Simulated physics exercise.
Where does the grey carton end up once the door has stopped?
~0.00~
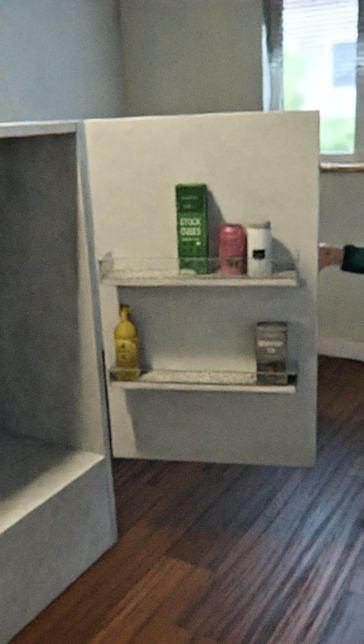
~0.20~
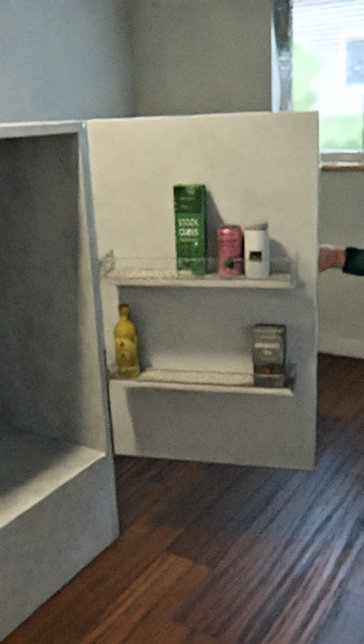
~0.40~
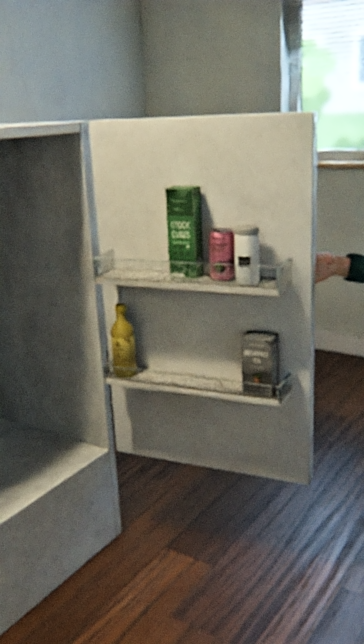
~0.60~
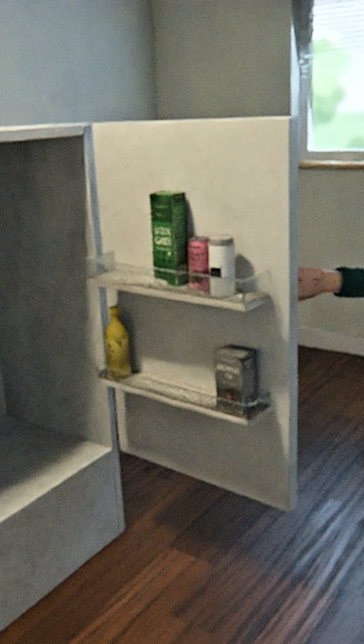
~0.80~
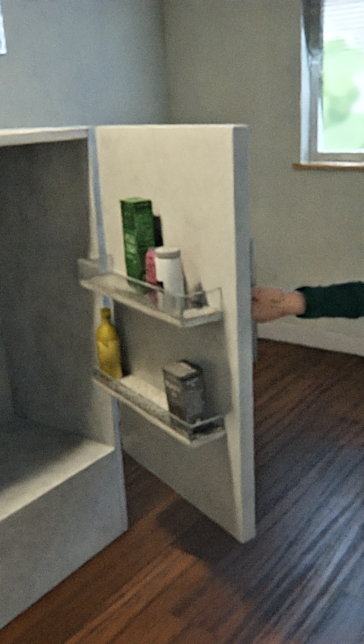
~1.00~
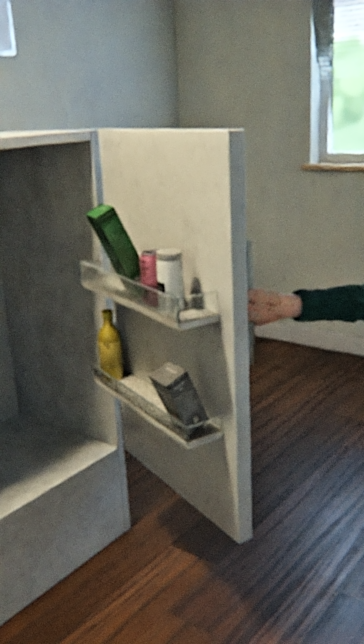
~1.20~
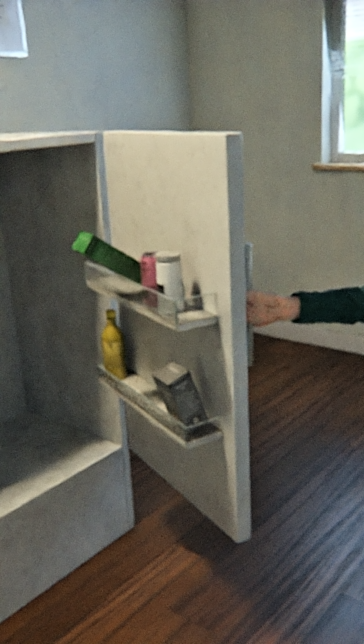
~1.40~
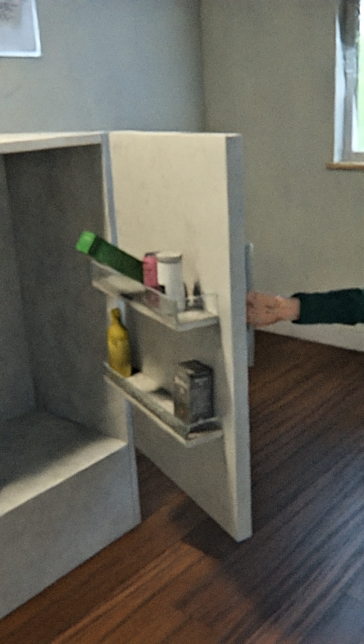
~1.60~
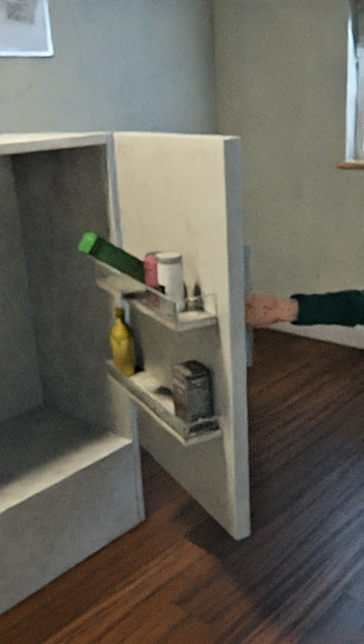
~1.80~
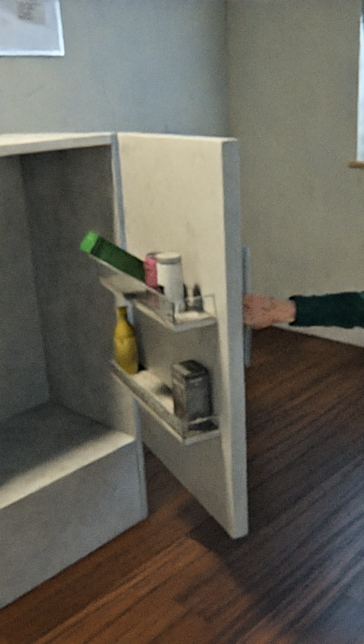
It stays on the lower rack behind the rail, standing upright again after tipping to the left.
